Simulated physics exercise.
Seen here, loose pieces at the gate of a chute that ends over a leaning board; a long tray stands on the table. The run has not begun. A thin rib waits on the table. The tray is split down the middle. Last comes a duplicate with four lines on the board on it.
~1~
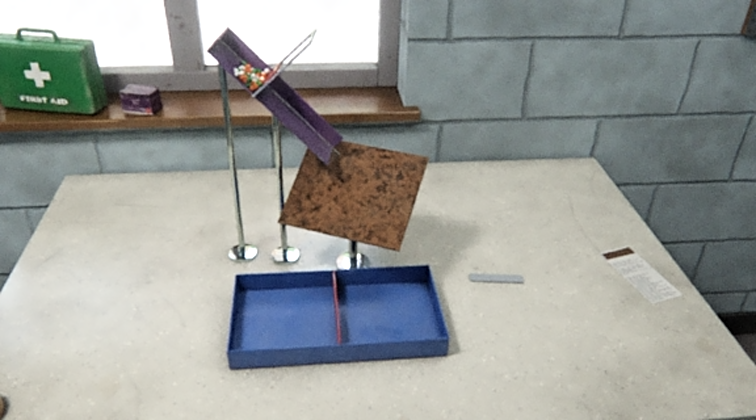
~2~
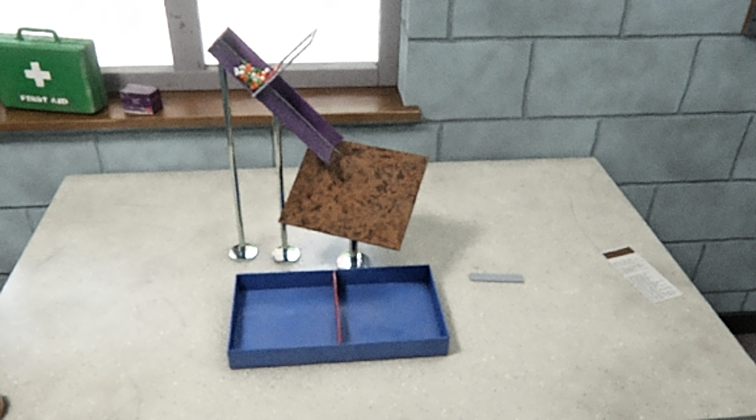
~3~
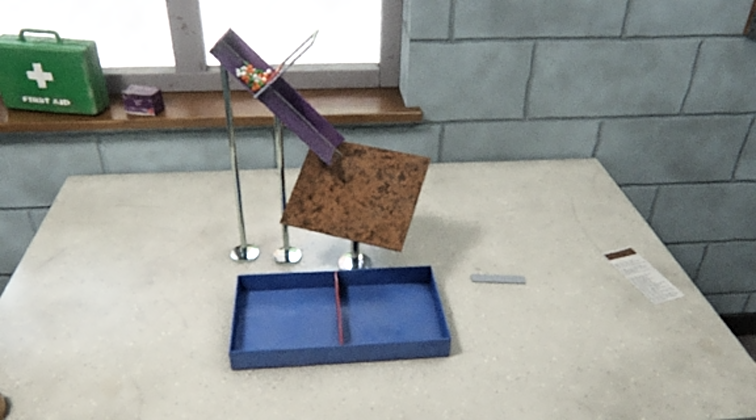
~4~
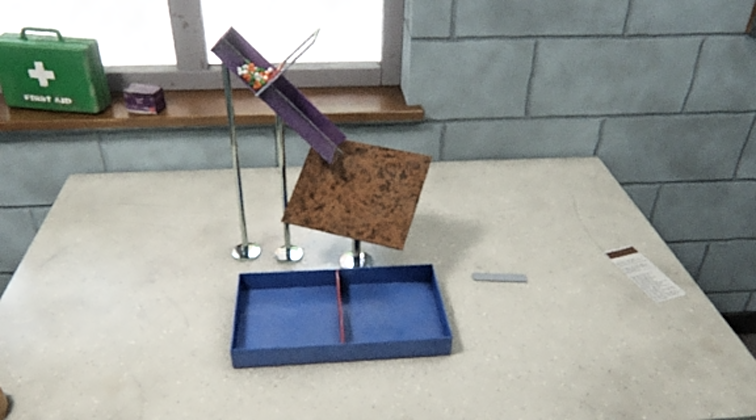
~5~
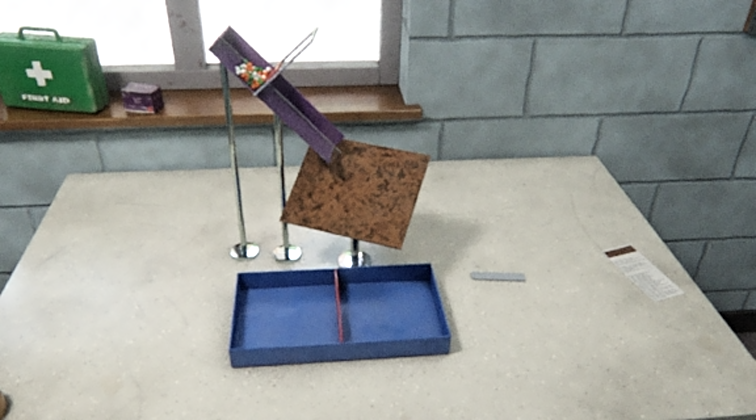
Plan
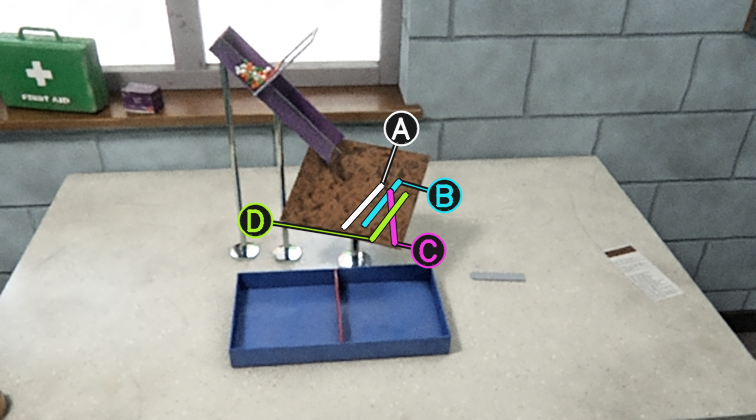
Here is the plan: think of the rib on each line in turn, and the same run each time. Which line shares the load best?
The answer is line D.
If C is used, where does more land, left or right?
More lands on the right.
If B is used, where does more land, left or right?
Left.
On the marked copy, line A from (381, 185) to (344, 227); line B from (399, 181) to (364, 224); line C from (390, 191) to (394, 243); line D from (405, 194) to (372, 239).
For line A, of what is caught, most in the left half, a small part in the right.
For line B, of what is caught, nearly all in the left half, a small part in the right.
For line C, of what is caught, about a quarter in the left half, most in the right.
For line D, of what is caught, about half in the left half, about half in the right.
